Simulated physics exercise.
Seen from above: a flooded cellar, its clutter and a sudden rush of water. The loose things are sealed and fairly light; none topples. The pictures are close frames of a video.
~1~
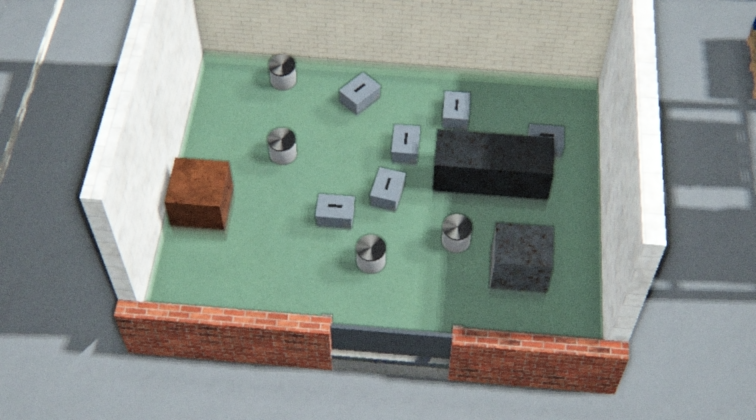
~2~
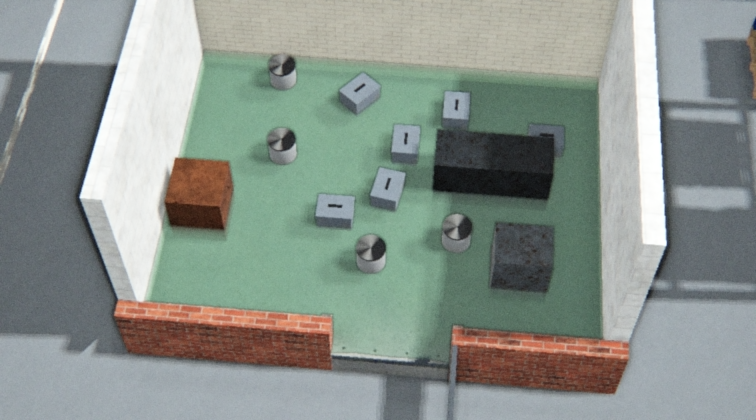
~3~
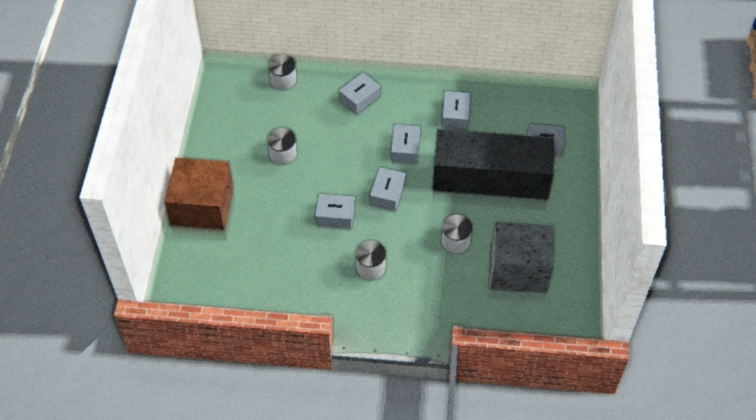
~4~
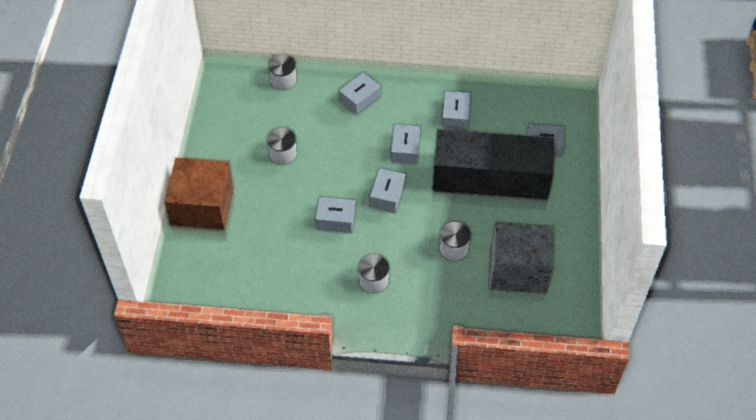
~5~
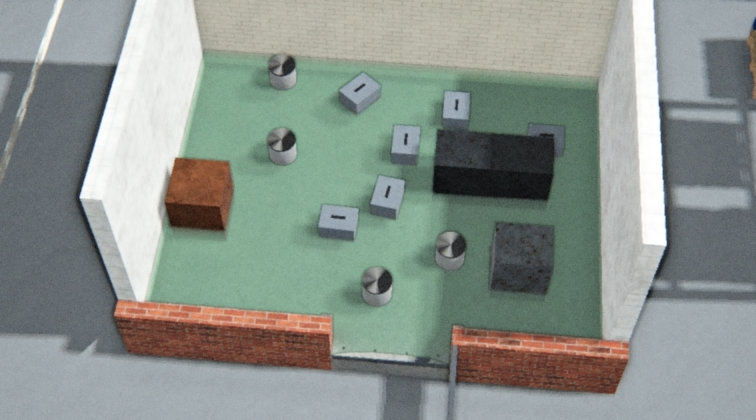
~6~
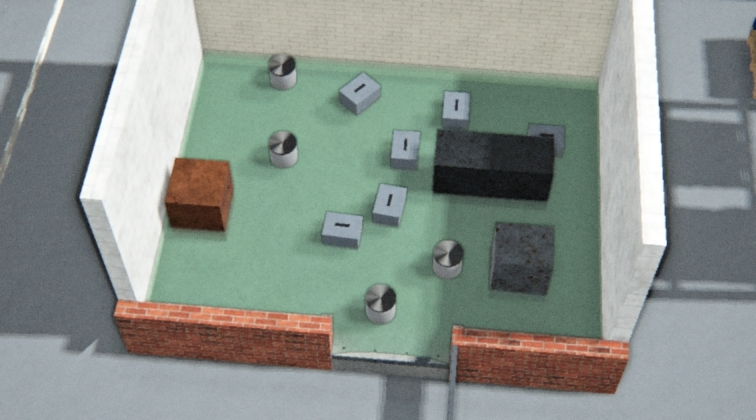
The clip shows a walled green floor holding metal cylinders, grey boxes and larger blocks; the dark barrier in the front brick wall's gap disappears, then the nearest cylinders and some grey boxes drift slightly toward the gap.
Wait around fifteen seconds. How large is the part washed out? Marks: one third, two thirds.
That comes to from one to two thirds.
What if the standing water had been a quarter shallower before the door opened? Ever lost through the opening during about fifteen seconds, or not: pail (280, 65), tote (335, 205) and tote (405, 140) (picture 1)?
As listed: No, carried outside, washed out.
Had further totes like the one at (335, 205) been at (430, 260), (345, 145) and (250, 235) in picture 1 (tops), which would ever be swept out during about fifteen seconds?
As listed: Carried outside, yes, yes.
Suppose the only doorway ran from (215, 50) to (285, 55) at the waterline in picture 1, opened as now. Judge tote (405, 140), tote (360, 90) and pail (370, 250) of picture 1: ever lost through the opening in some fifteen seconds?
One after the other: Yes, gone, stays.
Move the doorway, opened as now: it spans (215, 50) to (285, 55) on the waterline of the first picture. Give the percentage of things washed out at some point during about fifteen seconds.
Near 70 in a hundred.
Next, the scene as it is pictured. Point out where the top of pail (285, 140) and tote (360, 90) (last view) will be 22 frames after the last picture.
Close to (332, 272) and (359, 151).
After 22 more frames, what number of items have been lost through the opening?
I count 5.
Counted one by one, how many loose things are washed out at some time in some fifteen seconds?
6 of them.
A moment on, 1 of 10 are out; 9 afloat.
Next, 4 of 10 are out; 6 afloat.
Later, 5 of 10 are out; 5 afloat.
In the end, 6 of 10 are out; 4 afloat.
